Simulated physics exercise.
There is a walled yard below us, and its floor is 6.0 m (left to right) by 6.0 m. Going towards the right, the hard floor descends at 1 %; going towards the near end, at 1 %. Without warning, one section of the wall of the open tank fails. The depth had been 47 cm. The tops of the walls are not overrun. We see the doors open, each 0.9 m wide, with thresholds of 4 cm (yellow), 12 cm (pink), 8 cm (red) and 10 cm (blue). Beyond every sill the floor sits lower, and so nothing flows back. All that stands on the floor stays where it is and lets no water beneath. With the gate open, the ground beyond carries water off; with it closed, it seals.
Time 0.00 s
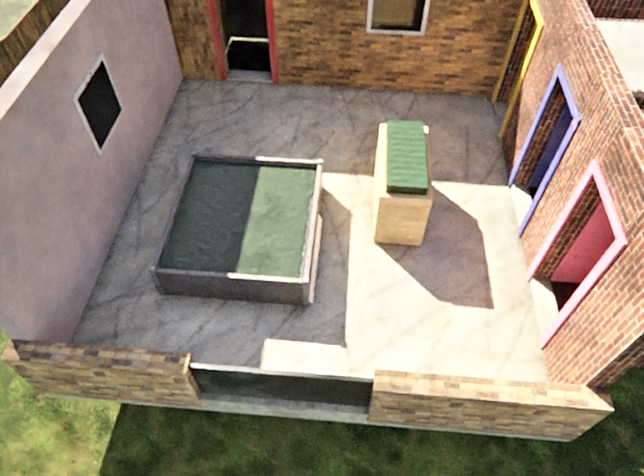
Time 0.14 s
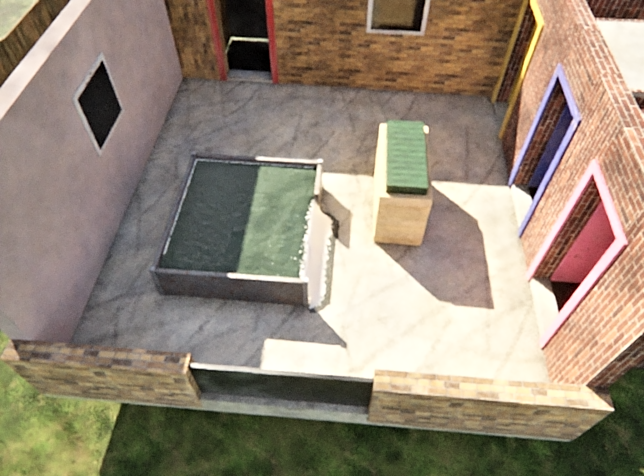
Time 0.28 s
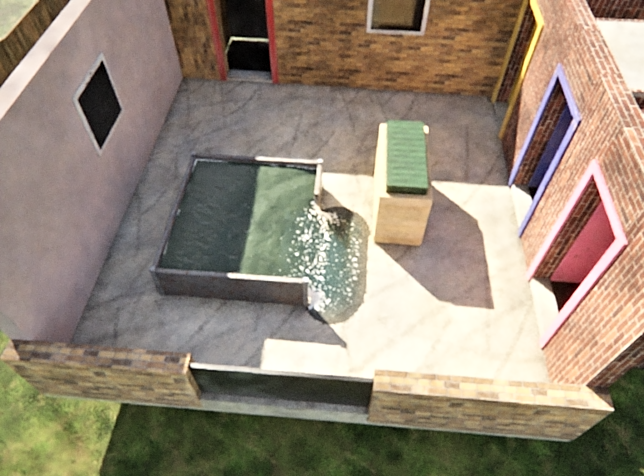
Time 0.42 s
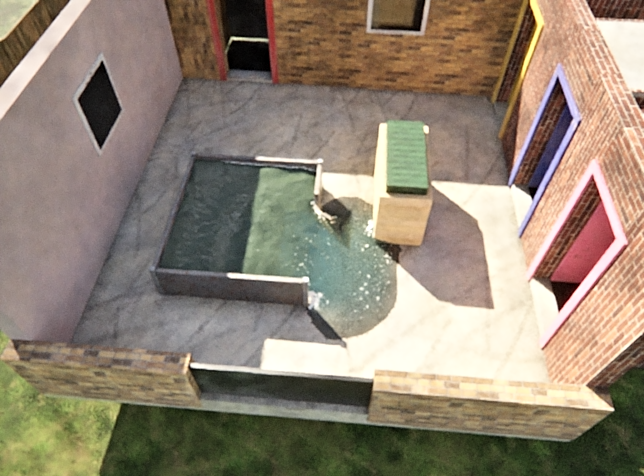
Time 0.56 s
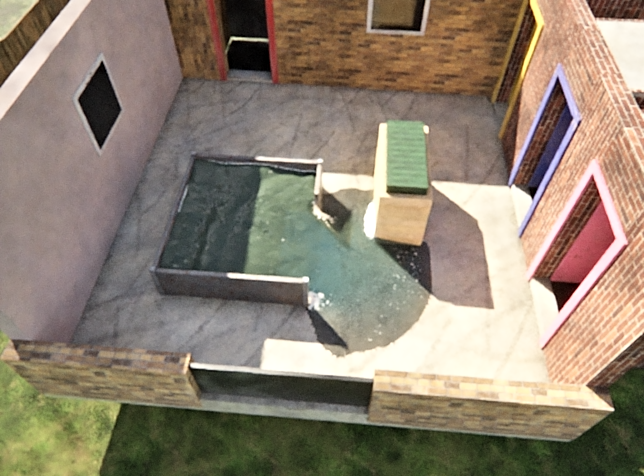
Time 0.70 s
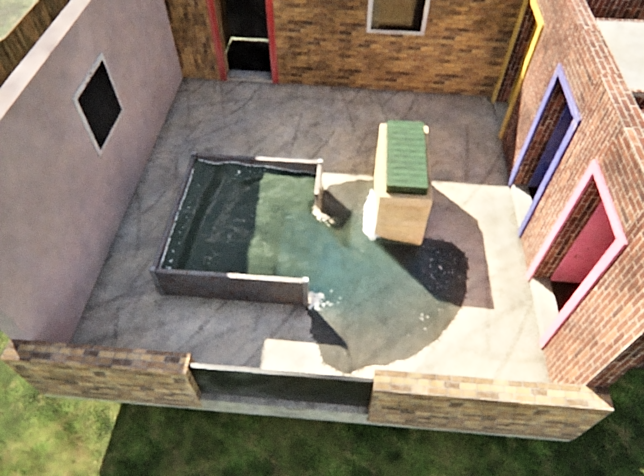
Water stands still in a dark-walled open tank, then breaks out through its right side and spreads in a widening, rounded sheet across the pale paved floor, flecked with white foam at first. The walled yard is seen from above by a still camera. A tan block with a green top stands right of the tank, near red, yellow, blue and pink doorways, as the water reaches around its base.
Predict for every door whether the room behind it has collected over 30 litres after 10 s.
As I see it, yellow door: Above the cap. Pink door: Above the cap. Red door: Below the cap. Blue door: Below the cap.
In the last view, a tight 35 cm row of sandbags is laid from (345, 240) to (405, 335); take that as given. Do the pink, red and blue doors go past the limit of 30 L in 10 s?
Then, at the pink door it's not exceeded, at the red door it's not exceeded, at the blue door it's not exceeded.
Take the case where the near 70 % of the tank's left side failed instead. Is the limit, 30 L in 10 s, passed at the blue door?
Blue: Falls short.
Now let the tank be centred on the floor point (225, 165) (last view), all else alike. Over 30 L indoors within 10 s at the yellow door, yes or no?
Lab note: Yellow door limit exceeded.
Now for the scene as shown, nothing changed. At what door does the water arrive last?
The final one is the red door.
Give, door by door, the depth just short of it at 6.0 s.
In cm: Yellow 7, pink 13, red 1, blue 9.
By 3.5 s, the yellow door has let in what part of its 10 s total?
Fraction in by then: Around 0 per cent.
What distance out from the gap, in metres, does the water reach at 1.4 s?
Some 3.4 metres from the gap.
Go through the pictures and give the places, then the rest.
The first frame shows still water, 47 cm deep, in the open tank at (245, 215).
In the second frame, water pours out at (310, 250) and has run 0.8 m, to (326, 217); typically 8 cm deep outside, 47 cm at the open tank's back.
In the third frame, water pours out at (310, 252) and has run 1.0 m, to (339, 316); typically 9 cm deep outside, 47 cm at the open tank's back.
In the fourth frame, water pours out at (310, 252) and has run 1.3 m, to (380, 315); typically 8 cm deep outside, 47 cm at the open tank's back.
In the fifth frame, water pours out at (310, 252) and has run 1.7 m, to (424, 291); typically 7 cm deep outside, 47 cm at the open tank's back.
In the sixth frame, water pours out at (310, 252) and has run 2.2 m, to (460, 262); typically 6 cm deep outside, 43 cm at the open tank's back.
After 1.4 s water covers 25 % of the floor and is deepest (28 cm) near (373, 239); yellow door not reached, pink door 22 cm at the sill, 5 L in, red door not reached, blue door not reached.
After 2.2 s water covers 35 % of the floor and is deepest (40 cm) near (534, 394); yellow door not reached, pink door 27 cm at the sill, 59 L in, red door not reached, blue door 8 cm at the sill, 0 L in.
After 3.5 s water covers 50 % of the floor and is deepest (24 cm) near (529, 292); yellow door 2 cm at the sill, 0 L in, pink door 23 cm at the sill, 151 L in, red door not reached, blue door 8 cm at the sill, 0 L in.
After 6.0 s water covers 70 % of the floor and is deepest (15 cm) near (521, 407); yellow door 7 cm at the sill, 4 L in, pink door 13 cm at the sill, 191 L in, red door 1 cm at the sill, 0 L in, blue door 9 cm at the sill, 0 L in.
After 10.0 s water covers 95 % of the floor and is deepest (10 cm) near (536, 409); yellow door 8 cm at the sill, 64 L in, pink door 9 cm at the sill, 194 L in, red door 2 cm at the sill, 0 L in, blue door 6 cm at the sill, 0 L in.
